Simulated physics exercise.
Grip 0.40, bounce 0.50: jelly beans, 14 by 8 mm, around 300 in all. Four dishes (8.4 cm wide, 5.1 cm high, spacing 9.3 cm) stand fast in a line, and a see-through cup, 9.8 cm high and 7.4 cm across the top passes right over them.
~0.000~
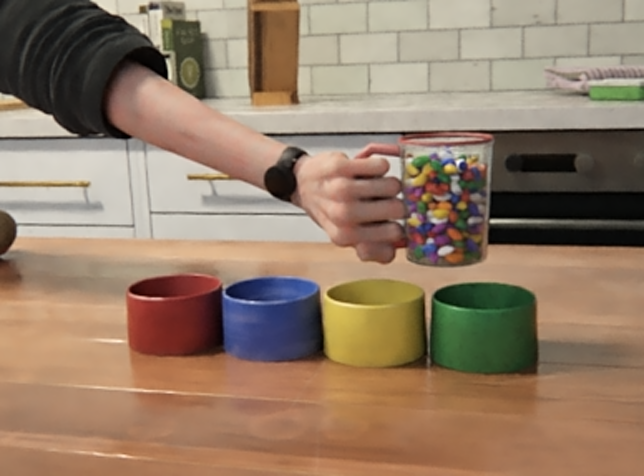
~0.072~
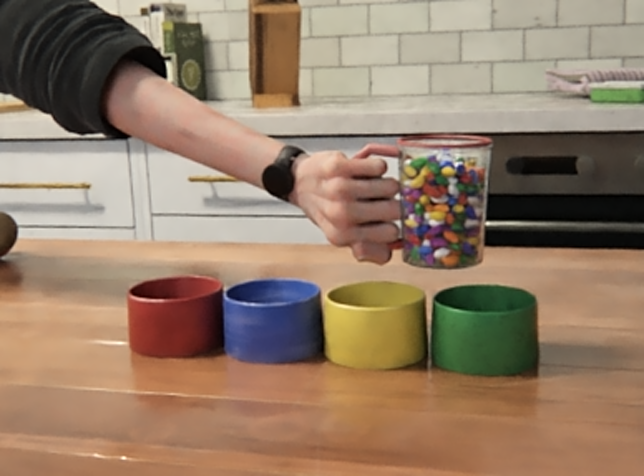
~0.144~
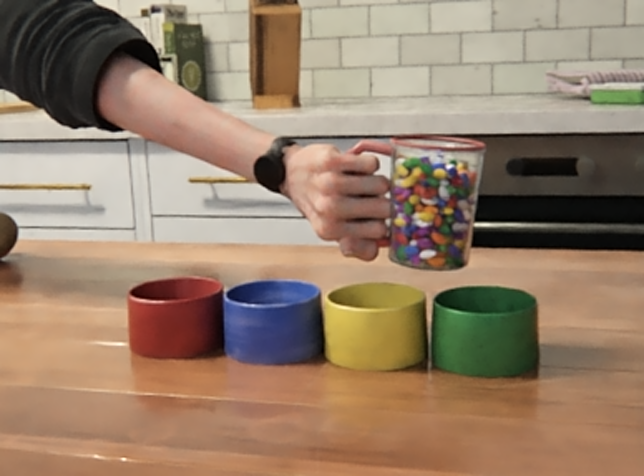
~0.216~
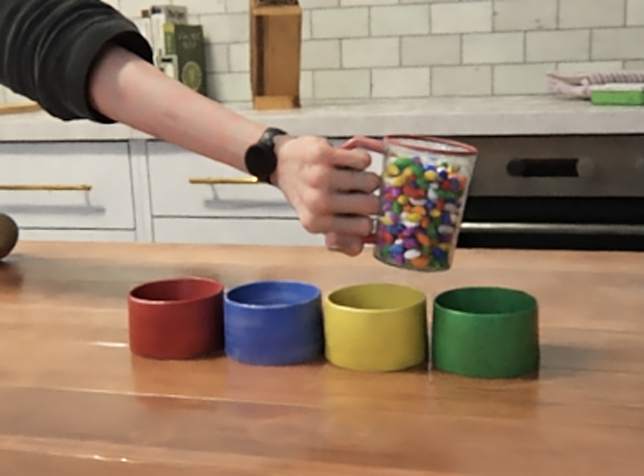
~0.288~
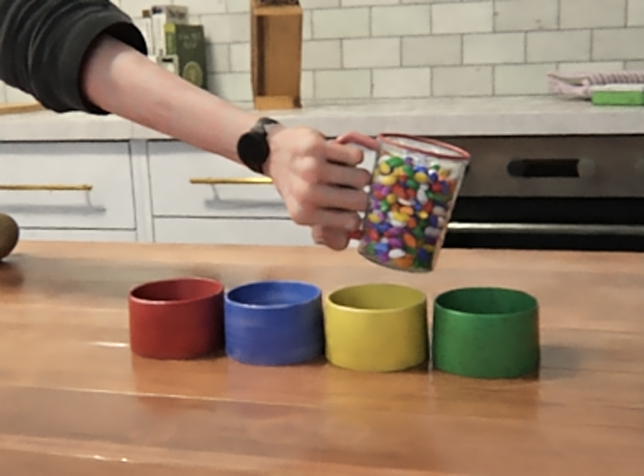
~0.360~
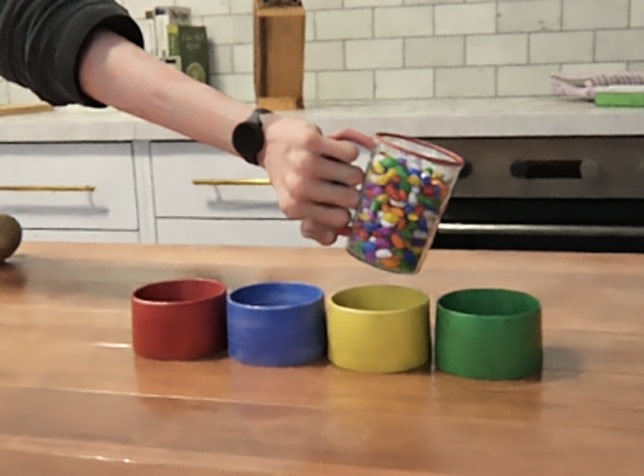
Kitchen counter, a hand moving a clear cup of colourful jelly beans slightly left and tilting it rightward above four coloured dishes.
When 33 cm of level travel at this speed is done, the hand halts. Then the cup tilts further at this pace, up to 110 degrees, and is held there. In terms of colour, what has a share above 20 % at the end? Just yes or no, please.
In short: Red dish yes, blue dish yes, green dish no, yellow dish no, counter no.
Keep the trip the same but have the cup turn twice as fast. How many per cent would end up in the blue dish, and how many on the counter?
Blue 30; counter 10.
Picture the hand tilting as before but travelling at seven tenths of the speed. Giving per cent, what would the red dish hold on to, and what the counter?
Red 10, counter 10.
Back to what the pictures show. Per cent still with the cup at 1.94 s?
I reckon around 50 per cent.
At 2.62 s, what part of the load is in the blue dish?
So far, roughly 40 per cent.
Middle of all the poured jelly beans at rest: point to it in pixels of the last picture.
Near (214, 326).
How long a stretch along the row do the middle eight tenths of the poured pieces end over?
It spans roughly 13 centimetres along the row.
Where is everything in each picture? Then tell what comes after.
In the first frame, cup at (446, 199), tilt 0 degrees, lip at (492, 139), moved 0.0 cm; middle of the pieces at (449, 208); green dish at (484, 297); yellow dish at (374, 293); blue dish at (271, 290); red dish at (175, 286).
In the second frame, cup at (443, 201), tilt 1 degrees, lip at (490, 142), moved 0.3 cm; middle of the pieces at (446, 211).
In the third frame, cup at (433, 202), tilt 5 degrees, lip at (484, 147), moved 1.2 cm; middle of the pieces at (435, 212).
In the fourth frame, cup at (421, 203), tilt 10 degrees, lip at (476, 152), moved 2.2 cm; middle of the pieces at (423, 213).
In the fifth frame, cup at (410, 203), tilt 15 degrees, lip at (468, 157), moved 3.2 cm; middle of the pieces at (411, 213).
In the sixth frame, cup at (401, 204), tilt 19 degrees, lip at (462, 163), moved 4.2 cm; middle of the pieces at (400, 214); green dish at (488, 303); yellow dish at (379, 299); blue dish at (276, 295); red dish at (179, 291). The cup turns about 65 degrees a second and travels 14 cm a second.
Then, at 1.31 s, tilt 80 degrees; cup holds 100 %.
After 1.94 s, tilt 110 degrees; cup holds 50 %, red 5 %, blue 35 %.
After 2.62 s, tilt 110 degrees; cup holds 10 %, red 40 %, blue 40 %.
In the end, at 3.6 s, red 50 %, blue 40 %, green 0 %, yellow 0 %, counter 10 %.
